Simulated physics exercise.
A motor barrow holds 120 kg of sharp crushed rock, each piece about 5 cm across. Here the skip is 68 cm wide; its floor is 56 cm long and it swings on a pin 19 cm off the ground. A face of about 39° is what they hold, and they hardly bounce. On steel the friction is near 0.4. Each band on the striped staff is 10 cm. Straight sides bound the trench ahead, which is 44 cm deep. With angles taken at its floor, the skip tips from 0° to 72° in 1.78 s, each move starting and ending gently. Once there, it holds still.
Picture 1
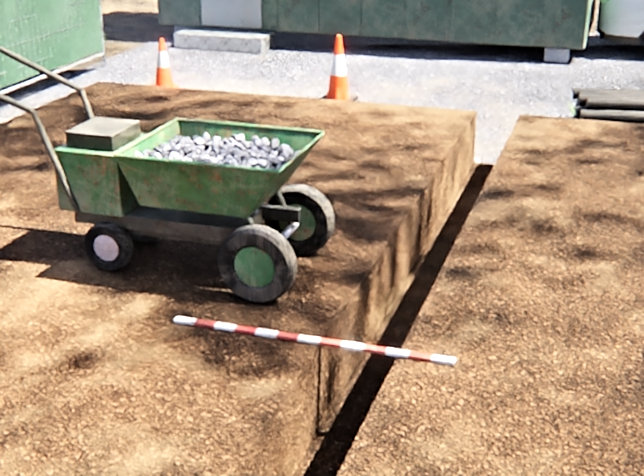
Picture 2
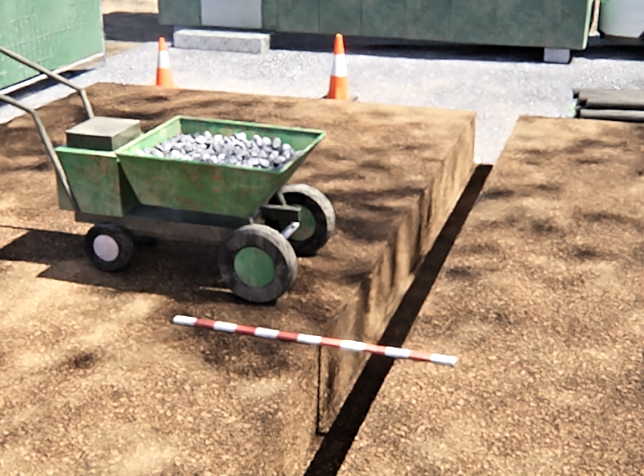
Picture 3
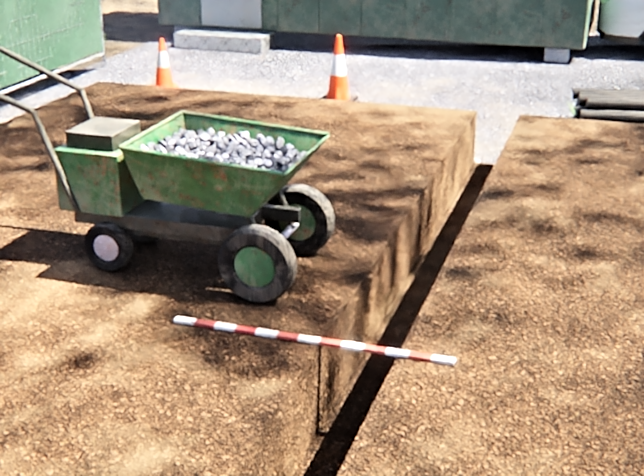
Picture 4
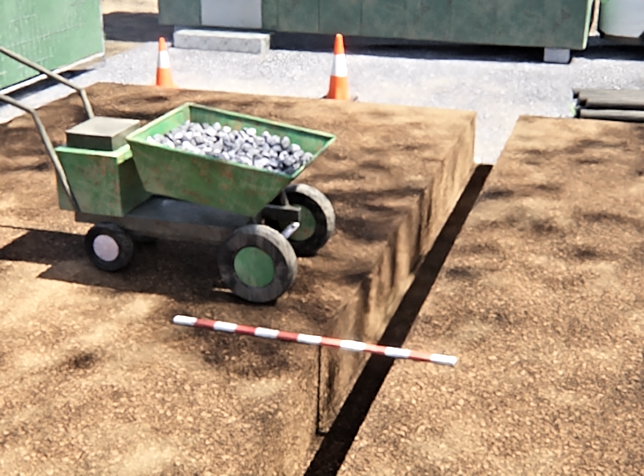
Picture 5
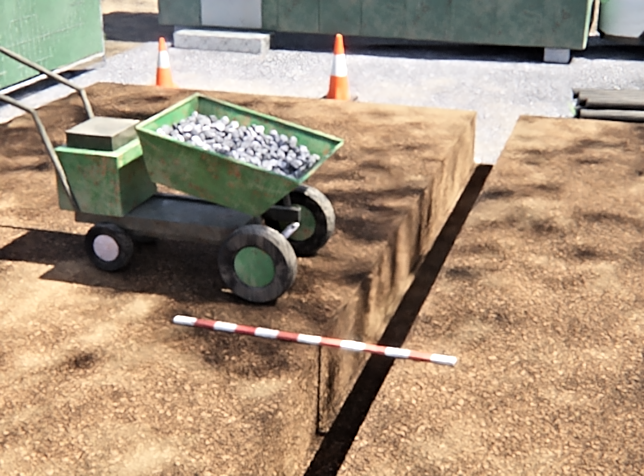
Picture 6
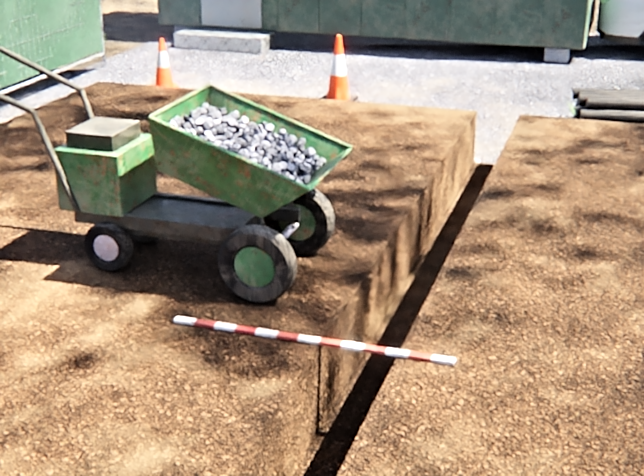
A green motor barrow loaded with grey crushed rock stood on brown dirt beside a narrow trench, and its skip slowly tilted forward to the right, the back end rising while the wheels stayed still.
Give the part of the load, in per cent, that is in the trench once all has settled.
Close to 84 in a hundred.
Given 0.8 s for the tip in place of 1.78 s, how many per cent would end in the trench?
Close to 70 percent, then.
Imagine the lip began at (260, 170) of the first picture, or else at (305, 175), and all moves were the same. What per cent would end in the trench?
Roughly 90 in a hundred from the first, 55 in a hundred from the second.
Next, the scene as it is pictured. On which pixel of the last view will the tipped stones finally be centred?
The stones end up centred near (398, 354).
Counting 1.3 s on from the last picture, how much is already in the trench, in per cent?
Around 30 per cent of it.
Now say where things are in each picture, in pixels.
In the first frame, the skip is at 0°, its lip at (278, 172); the top of the load is at (226, 145).
In the second frame, the skip is at 1°, its lip at (280, 173); the top of the load is at (224, 144).
In the third frame, the skip is at 4°, its lip at (284, 175); the top of the load is at (205, 141).
In the fourth frame, the skip is at 8°, its lip at (291, 178); the top of the load is at (199, 133).
In the fifth frame, lip at (300, 183), floor tilted 13°, highest stones at (198, 123).
In the sixth frame, the skip is at 19°, its lip at (310, 190); the top of the load is at (205, 114).
Then, 0.7 s after the last picture the floor is at 61°, 100 % in the skip; the foremost stones are at (365, 235).
Then, 1.3 s after the last picture the floor is at 72°, 69 % in the skip, 29 % in the trench, 2 % past the trench; the foremost stones are at (451, 289).
Then, 1.6 s after the last picture the floor is at 72°, 41 % in the skip, 52 % in the trench, 7 % past the trench; the foremost stones are at (504, 311).
Then, 3.6 s after the last picture the floor is at 72°, 9 % in the skip, 84 % in the trench, 7 % past the trench; the foremost stones are at (517, 312).
